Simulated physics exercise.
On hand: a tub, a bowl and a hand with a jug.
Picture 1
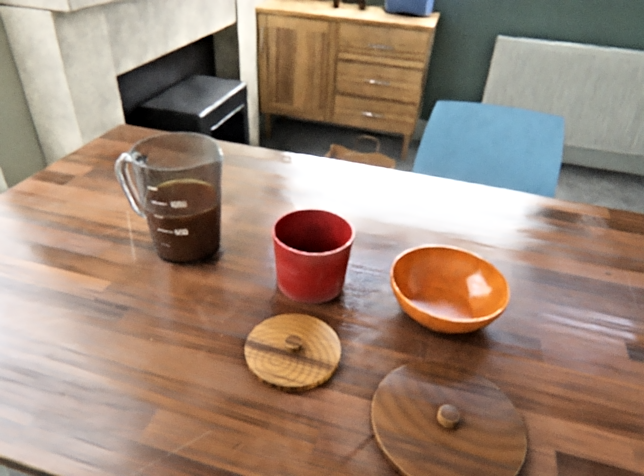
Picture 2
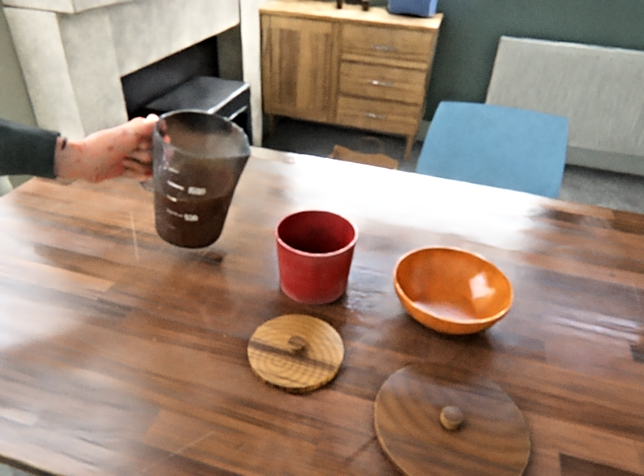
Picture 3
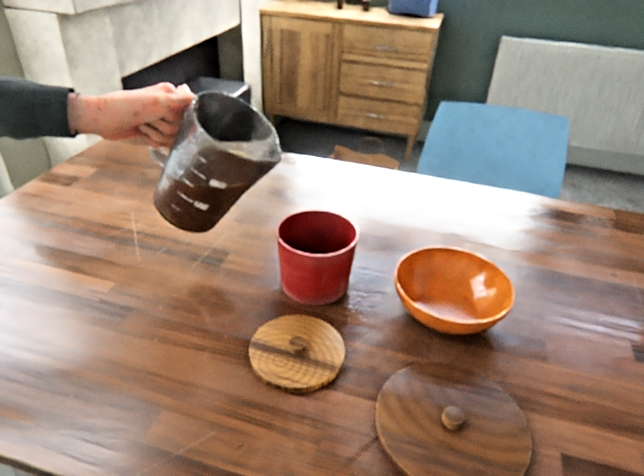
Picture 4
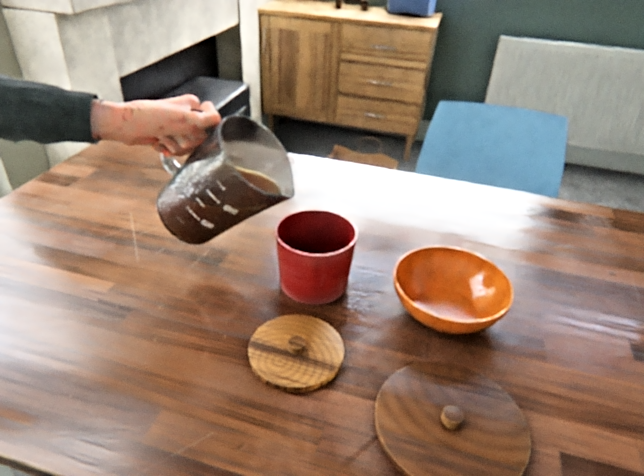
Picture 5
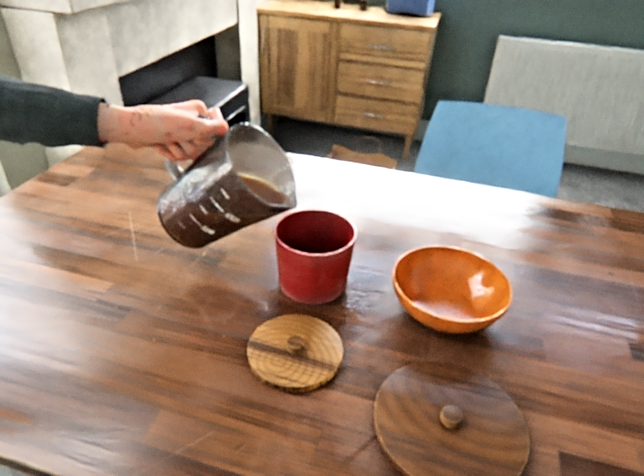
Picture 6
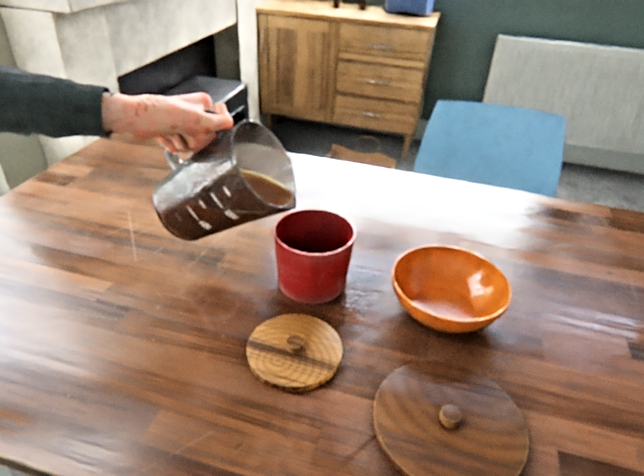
On a wooden table, a hand lifts a jug of brown liquid and tilts it rightward.
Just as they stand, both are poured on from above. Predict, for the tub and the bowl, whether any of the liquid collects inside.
At the end, tub: In, bowl: In.
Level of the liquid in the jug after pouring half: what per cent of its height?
Estimate: Around 30 per cent of the height.
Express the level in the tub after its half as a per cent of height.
Looks like roughly 50 percent to me.
A moment on, the cocoa goes into the tub.
Further on, the cocoa goes into the bowl.
When it is over, the tub has its share inside; the bowl has its share inside.
